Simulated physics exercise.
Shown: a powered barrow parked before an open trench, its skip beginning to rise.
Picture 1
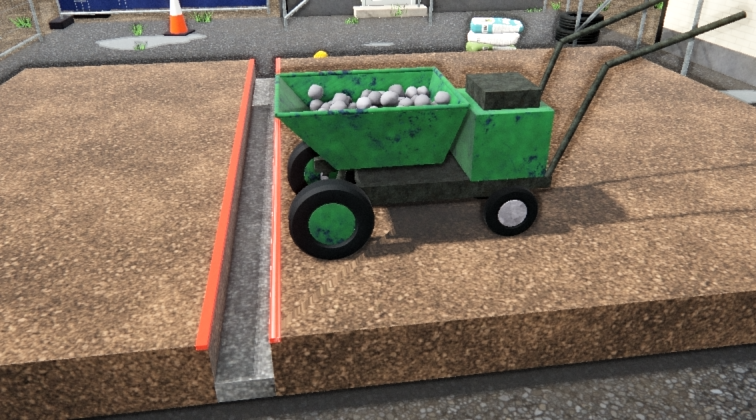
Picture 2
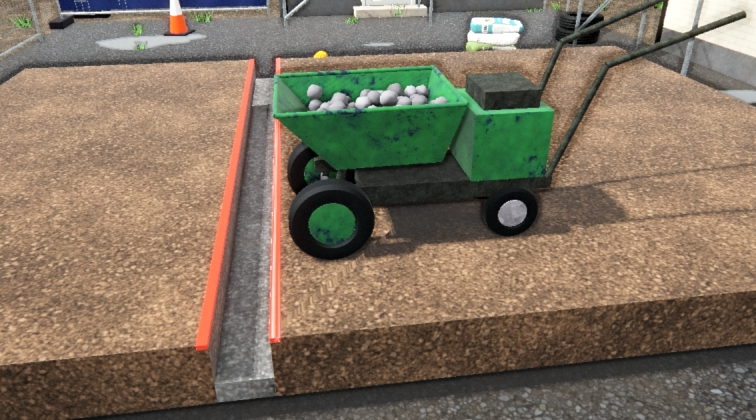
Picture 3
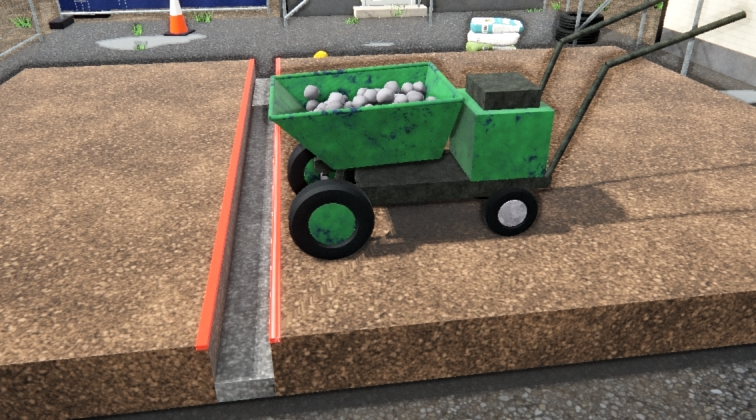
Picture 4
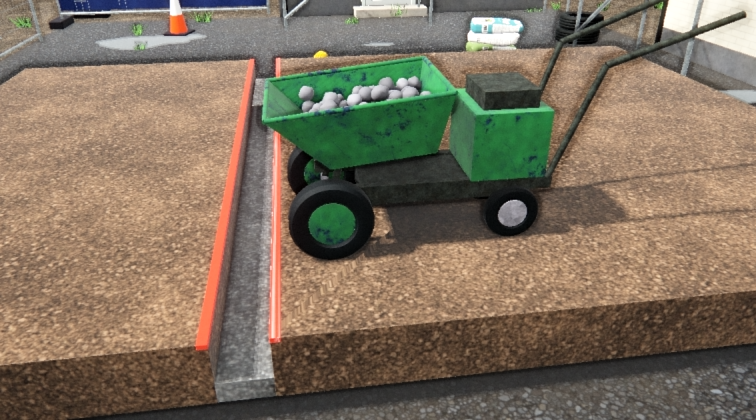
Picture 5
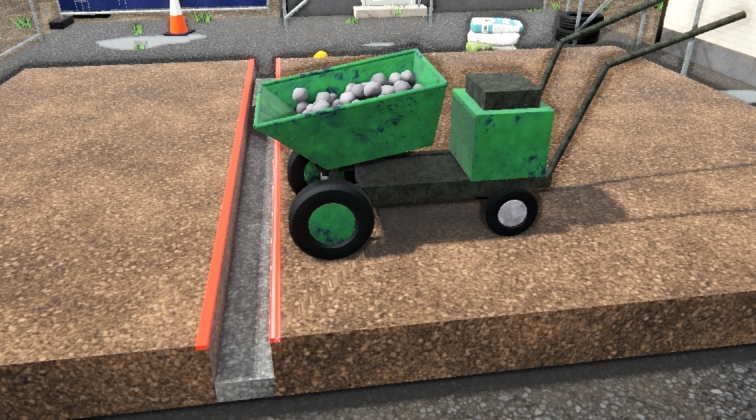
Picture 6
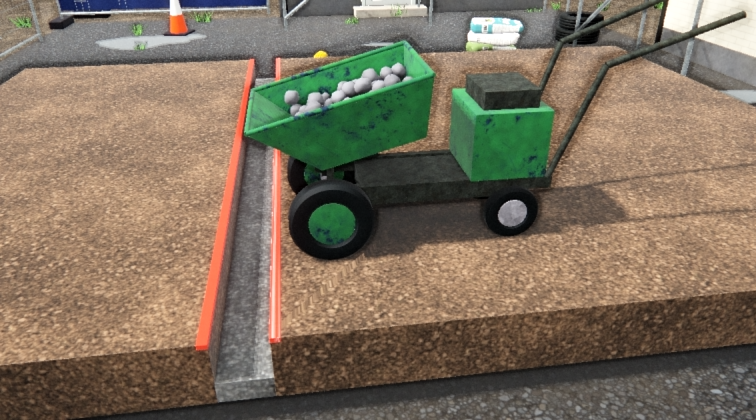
The green skip of a powered barrow, loaded with round grey cobbles, sat level beside a narrow trench, then rose at the back and tilted steadily forward to the left while the wheels stayed still.
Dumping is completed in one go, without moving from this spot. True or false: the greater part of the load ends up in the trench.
False.
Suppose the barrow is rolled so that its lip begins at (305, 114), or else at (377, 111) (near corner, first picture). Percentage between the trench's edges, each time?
Estimates, in order: 30 % then 80 %.
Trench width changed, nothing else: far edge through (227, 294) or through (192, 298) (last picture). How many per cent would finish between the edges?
First try: About 0 %; second try: About 0 %.
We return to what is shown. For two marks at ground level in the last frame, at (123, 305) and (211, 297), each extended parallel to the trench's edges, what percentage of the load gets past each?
Roughly 30 and 80 %.
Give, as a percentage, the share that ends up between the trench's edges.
About 0 %.
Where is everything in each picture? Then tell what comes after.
In the first frame, lip of the skip near (277, 116), level; top of the load near (390, 99), round cobbles; first edge of the trench near (275, 290); far edge near (210, 296), the trench under half as wide as the skip, and about as deep as wide.
In the second frame, lip of the skip near (276, 116), level; top of the load near (389, 99).
In the third frame, lip of the skip near (271, 119), tipped barely; top of the load near (386, 96).
In the fourth frame, lip of the skip near (265, 122), tipped a little; top of the load near (393, 98).
In the fifth frame, lip of the skip near (256, 127), tipped a little; top of the load near (390, 94).
In the sixth frame, lip of the skip near (247, 134), tipped clearly; top of the load near (395, 97); first edge of the trench near (275, 290); far edge near (210, 296).
Shortly afterwards, skip tipped steeply; the whole lot in the skip.
Next, skip tipped right over; near half in the skip; near half beyond it; only a few falling.
Some moments later, skip tipped right over; near a quarter in the skip; only a few in or heaped over the trench; the bulk beyond it.
In the end, skip tipped right over; near a quarter in the skip; only a few in or heaped over the trench; the bulk beyond it.
